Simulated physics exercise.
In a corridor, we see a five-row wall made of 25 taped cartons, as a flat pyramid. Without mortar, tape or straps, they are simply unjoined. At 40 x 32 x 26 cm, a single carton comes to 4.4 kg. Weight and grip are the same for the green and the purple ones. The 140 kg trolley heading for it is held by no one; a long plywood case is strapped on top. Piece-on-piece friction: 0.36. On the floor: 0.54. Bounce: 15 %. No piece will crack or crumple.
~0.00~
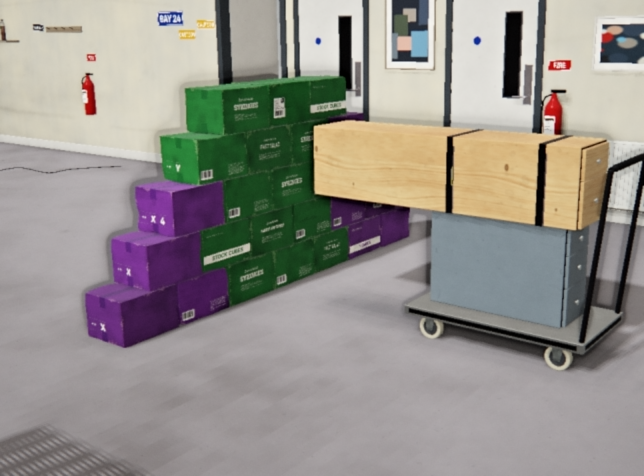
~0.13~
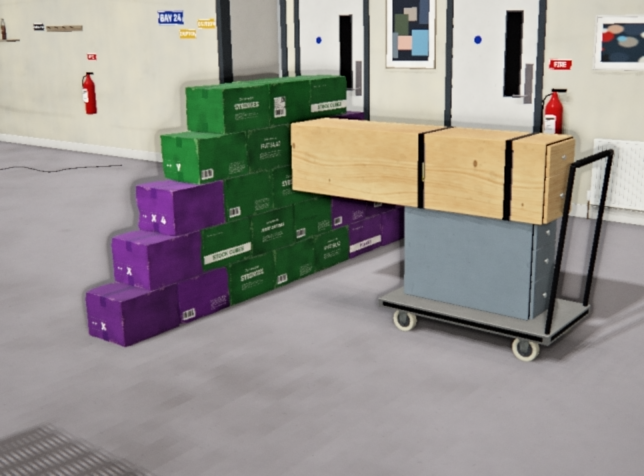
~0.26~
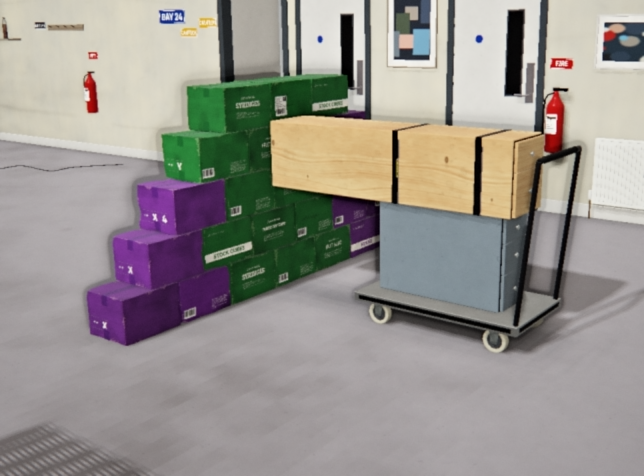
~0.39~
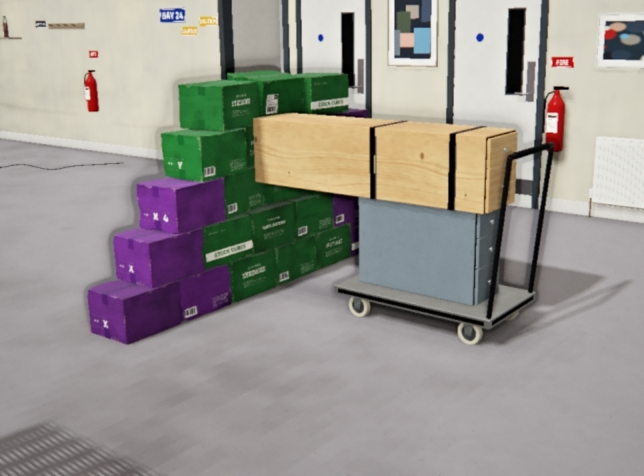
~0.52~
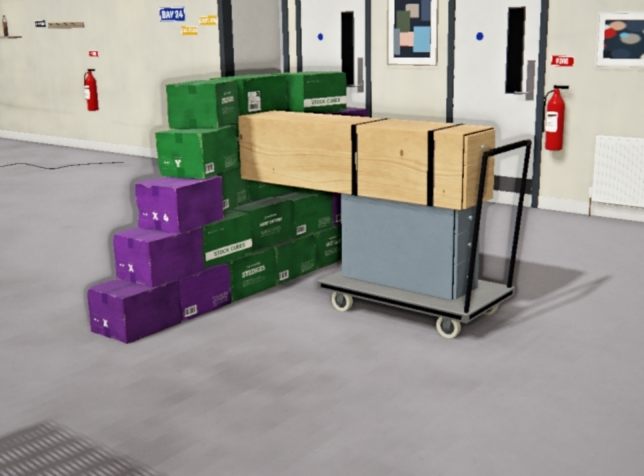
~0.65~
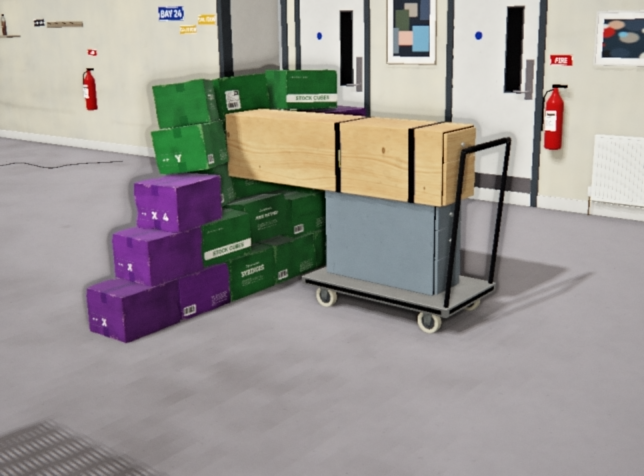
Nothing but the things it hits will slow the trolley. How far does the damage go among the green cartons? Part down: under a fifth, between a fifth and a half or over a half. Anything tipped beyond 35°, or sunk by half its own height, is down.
Down: Above one half of them.
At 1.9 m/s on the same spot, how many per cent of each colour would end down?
Down at the end: Purple 0 per cent, green 50 per cent.
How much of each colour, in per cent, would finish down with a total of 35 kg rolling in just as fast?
Purple 0, green 0 per cent.
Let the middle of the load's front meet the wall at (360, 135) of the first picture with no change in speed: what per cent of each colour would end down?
Purple 20 %, green 30 %.
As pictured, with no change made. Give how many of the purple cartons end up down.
For purple, the number down is 0.
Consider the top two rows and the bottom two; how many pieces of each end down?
From above 6, from below 1.
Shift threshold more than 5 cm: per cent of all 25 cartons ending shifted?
The answer is 50 percent.
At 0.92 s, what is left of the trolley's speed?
Roughly 0.7 m/s.
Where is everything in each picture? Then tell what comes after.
In the first picture (each place is the centre of the face we see best), load (322, 148) 42 cm short of the wall; top green carton (247, 109); all as stacked.
In the second picture, load (299, 145) 24 cm short of the wall; top green carton (247, 109).
In the third picture, load (278, 142) 7 cm short of the wall; top green carton (248, 108).
In the fourth picture, load (260, 138) 8 cm into the wall's line; top green carton (242, 106) moved 7 cm; steepest lean 7°, the carton at (284, 100); 6 have shifted.
In the fifth picture, load (246, 136) 21 cm into the wall's line; top green carton (228, 103) moved 18 cm; 9 have shifted.
In the sixth picture, load (233, 134) 32 cm into the wall's line; top green carton (212, 100) tilted 9°; 9 have shifted.
By 0.92 s, load 53 cm past the wall's line, still rolling; 8 of the 15 green cartons down (8 of 25 in all colours); top green carton tilted 38°, 18 cm lower.
By 1.30 s, load 78 cm past the wall's line, still rolling; 9 of the 15 green cartons down (9 of 25 in all colours); top green carton on its side.
When it is over (2.4 s), load 90 cm past the wall's line, stopped; 9 of the 15 green cartons down (9 of 25 in all colours); top green carton on its side; top purple carton moved 26 mm. That is 60 per cent. In pixels of the last frame, middles, top purple carton near (329, 127).
